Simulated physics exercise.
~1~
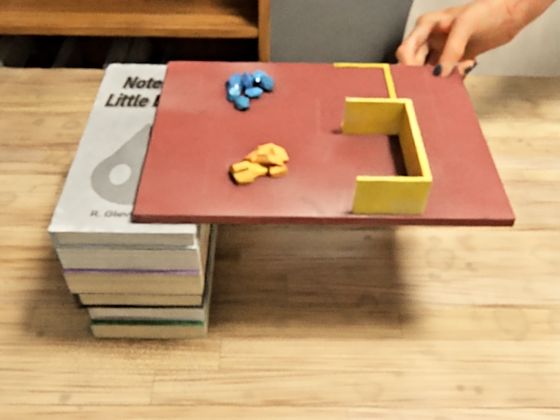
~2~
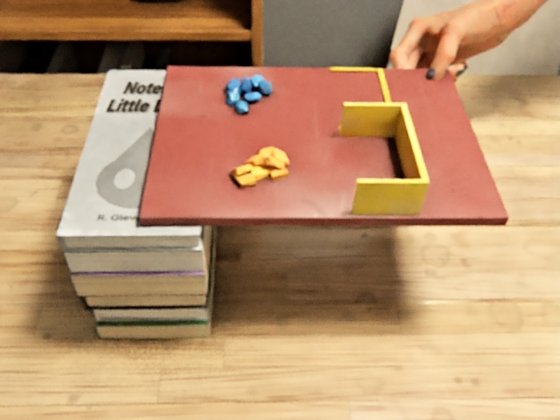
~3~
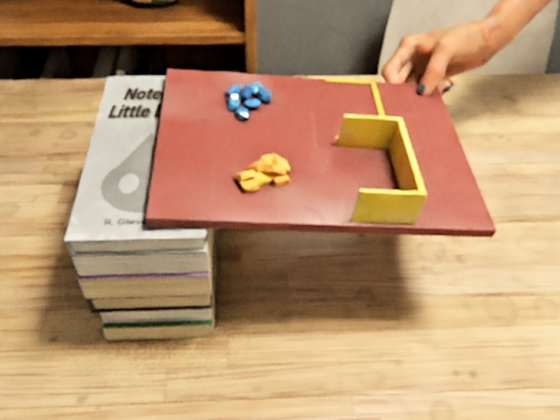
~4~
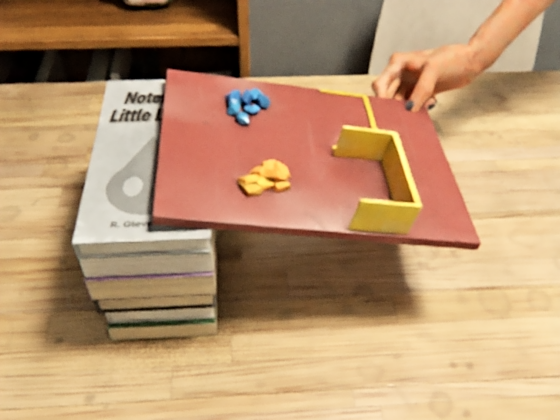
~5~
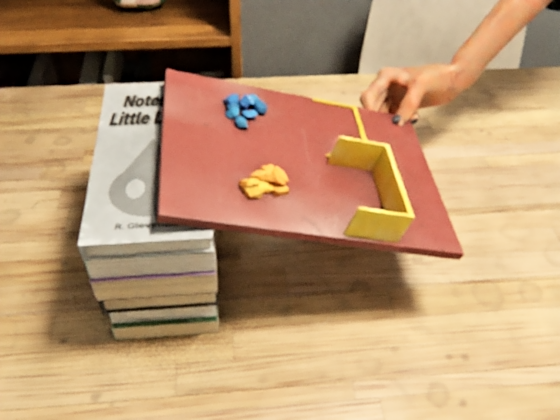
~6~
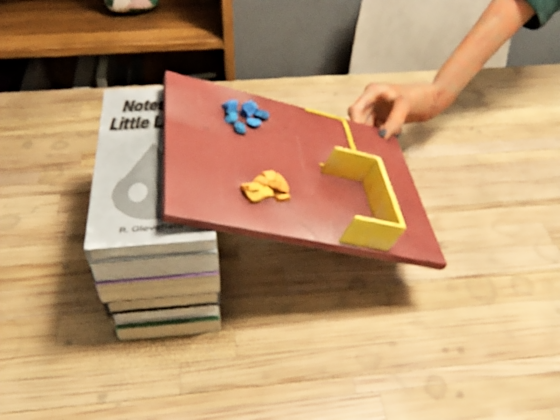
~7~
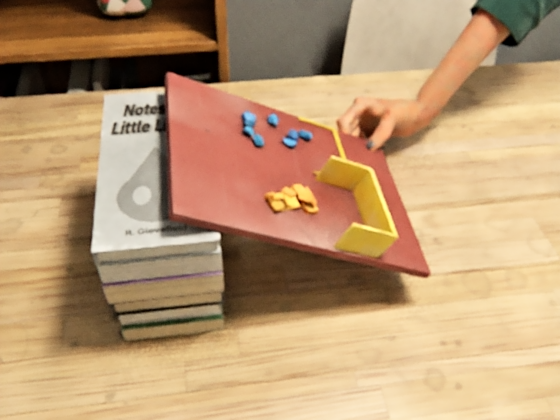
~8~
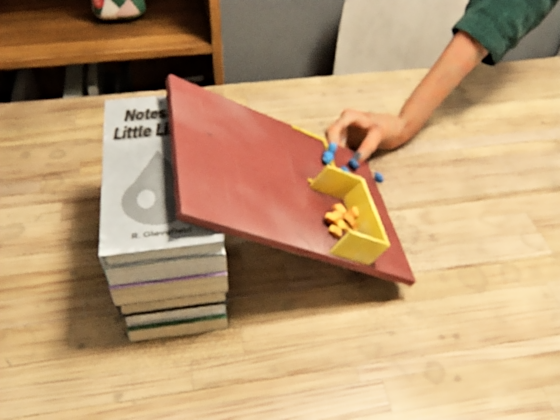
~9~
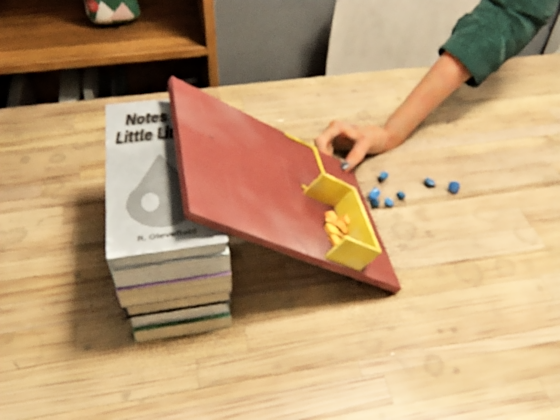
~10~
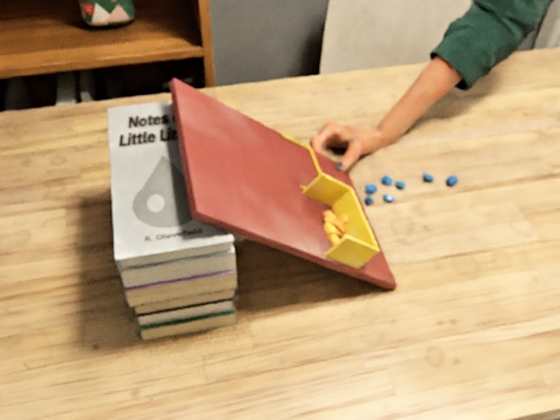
The video shows a hand lowering the free end of a red board propped on stacked books until blue and orange pieces slide down it; the orange pieces gather behind a yellow barrier, while the blue ones pass theirs and scatter onto the wooden table.
